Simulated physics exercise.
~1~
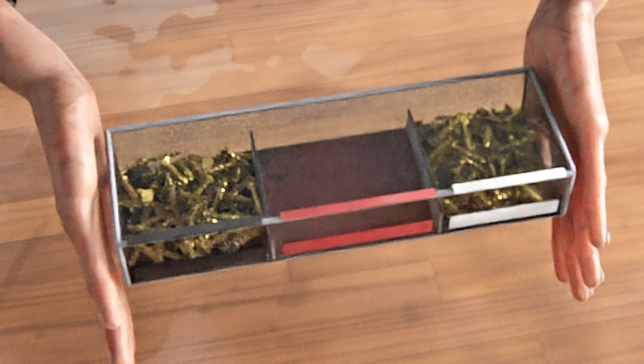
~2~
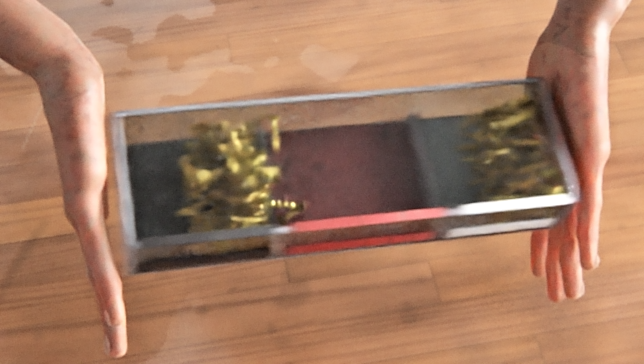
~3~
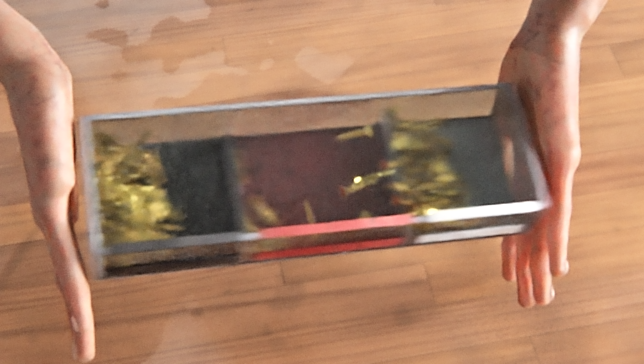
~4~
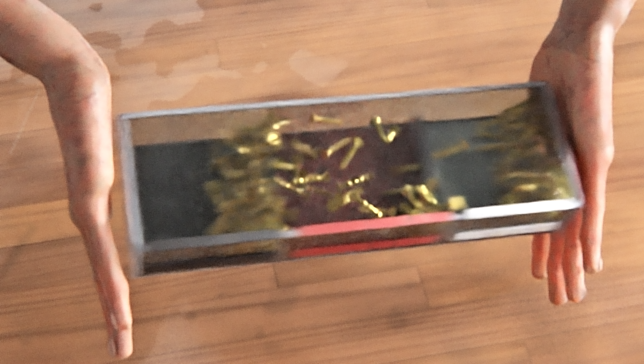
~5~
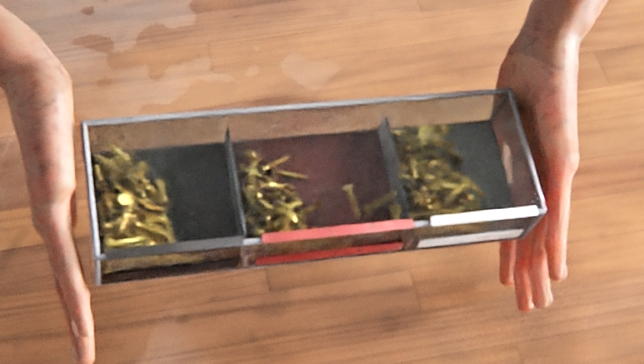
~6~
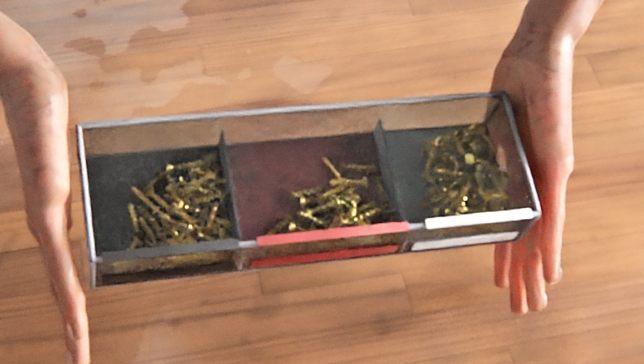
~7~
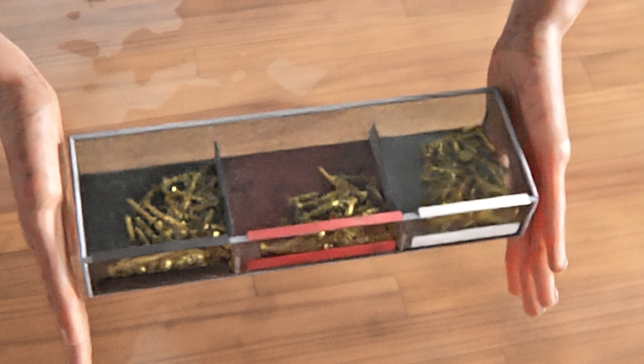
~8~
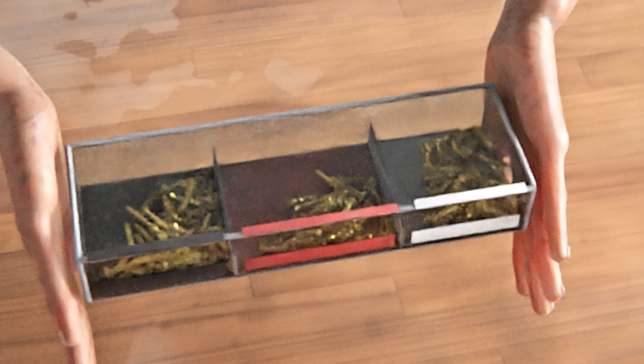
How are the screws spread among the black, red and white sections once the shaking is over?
All three sections end up with a fair share of the screws. The black and white sections still hold good piles, and the red middle one, empty at first, now has a clear pile too.
Brass screws in a box shaken by hands hop into the empty middle and settle there.
